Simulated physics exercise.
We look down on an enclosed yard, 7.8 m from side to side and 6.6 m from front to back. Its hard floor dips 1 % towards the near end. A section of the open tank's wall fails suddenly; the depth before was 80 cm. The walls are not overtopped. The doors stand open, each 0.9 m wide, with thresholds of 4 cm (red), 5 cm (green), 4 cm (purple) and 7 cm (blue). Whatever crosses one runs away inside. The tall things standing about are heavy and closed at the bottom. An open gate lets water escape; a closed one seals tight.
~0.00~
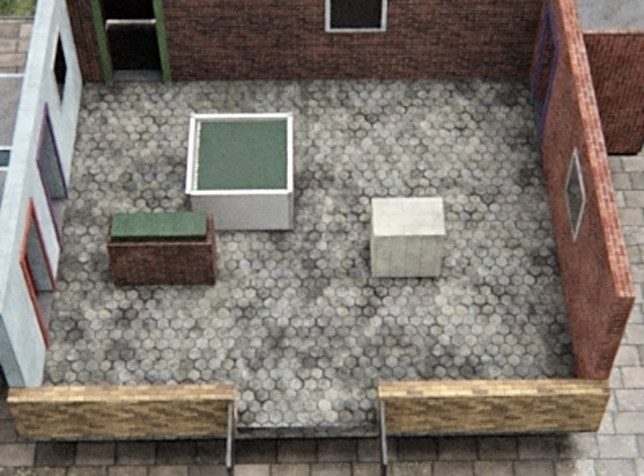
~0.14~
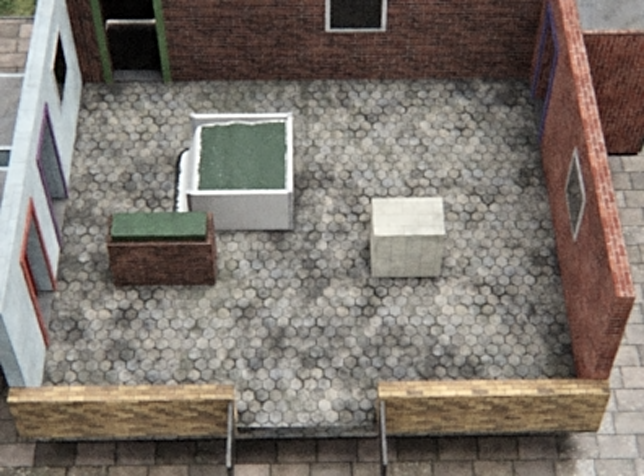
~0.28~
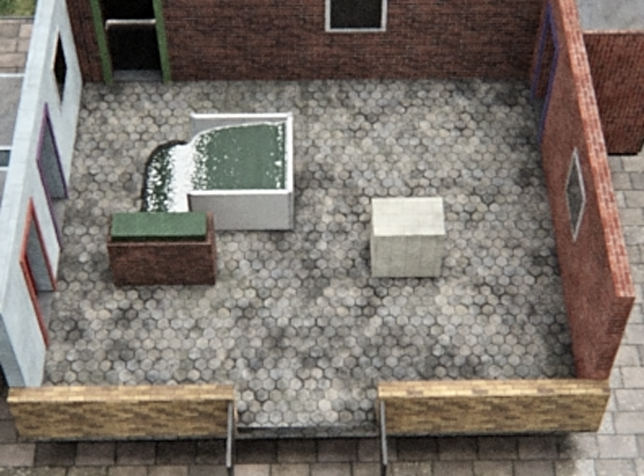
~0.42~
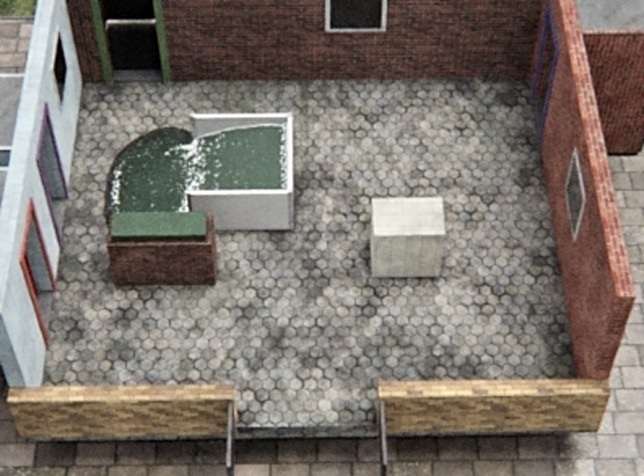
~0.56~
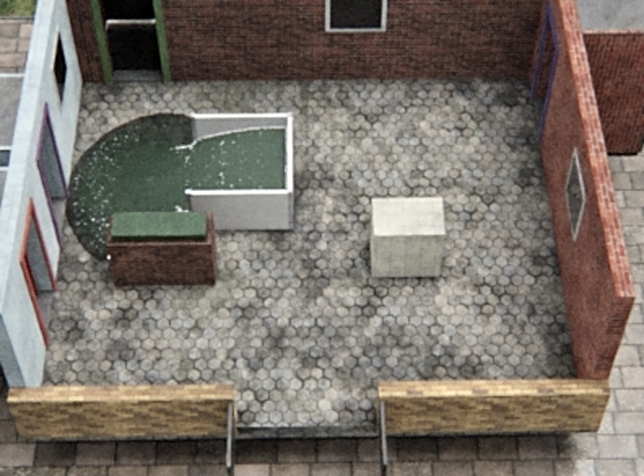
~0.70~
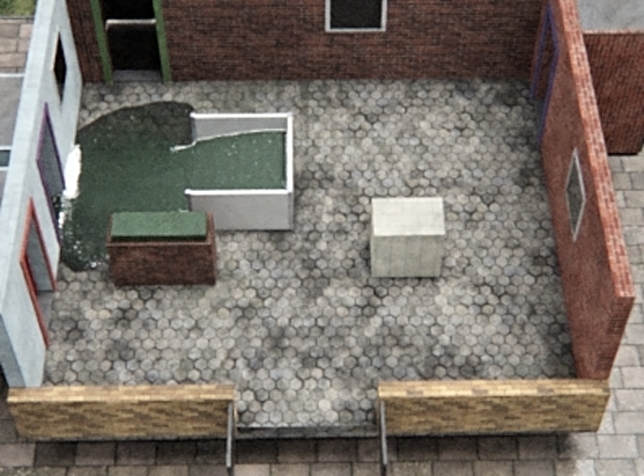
An enclosed yard paved in grey hexagonal tiles, with brick walls at the back and right and a pale wall at the left, is seen from above by a still camera. A white-sided tank of green water stands left of centre, behind a green-topped brick block, with a pale block to the right. Water bursts from the tank's left side, foaming, then fans across the floor behind the brick block and splashes against the left wall.
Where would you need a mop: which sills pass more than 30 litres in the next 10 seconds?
The water let in: At the red door it stays under the limit; at the green door it goes over the limit; at the purple door it goes over the limit; at the blue door it stays under the limit.
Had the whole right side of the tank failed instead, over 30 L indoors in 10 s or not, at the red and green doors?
Then: Red below, green below.
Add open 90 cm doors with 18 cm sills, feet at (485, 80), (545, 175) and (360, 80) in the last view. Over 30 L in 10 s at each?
In turn: Under, below, not over.
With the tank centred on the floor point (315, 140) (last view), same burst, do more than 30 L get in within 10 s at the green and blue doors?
Then: Green above, blue below.
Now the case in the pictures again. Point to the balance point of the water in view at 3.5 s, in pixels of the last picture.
Around (148, 199).
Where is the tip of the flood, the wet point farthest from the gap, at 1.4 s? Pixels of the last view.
Around (47, 350).
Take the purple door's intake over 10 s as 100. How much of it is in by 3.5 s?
Some 90 per cent by then.
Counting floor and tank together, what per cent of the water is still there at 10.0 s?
Some 64 per cent remains.
After 1.4 s water covers 15 % of the floor and is deepest (42 cm) near (70, 182); red door 5 cm at the sill, 0 L in, green door 4 cm at the sill, 0 L in, purple door 28 cm at the sill, 153 L in, blue door not reached.
After 2.2 s water covers 25 % of the floor and is deepest (37 cm) near (83, 87); red door 7 cm at the sill, 2 L in, green door 16 cm at the sill, 15 L in, purple door 26 cm at the sill, 332 L in, blue door not reached.
After 3.5 s water covers 35 % of the floor and is deepest (16 cm) near (82, 94); red door 6 cm at the sill, 8 L in, green door 13 cm at the sill, 80 L in, purple door 14 cm at the sill, 454 L in, blue door not reached.
After 6.0 s water covers 60 % of the floor and is deepest (10 cm) near (38, 415); red door 4 cm at the sill, 11 L in, green door 6 cm at the sill, 108 L in, purple door 7 cm at the sill, 506 L in, blue door not reached.
After 10.0 s water covers 90 % of the floor and is deepest (6 cm) near (38, 415); red door 3 cm at the sill, 11 L in, green door 2 cm at the sill, 109 L in, purple door 4 cm at the sill, 514 L in, blue door 3 cm at the sill, 0 L in.
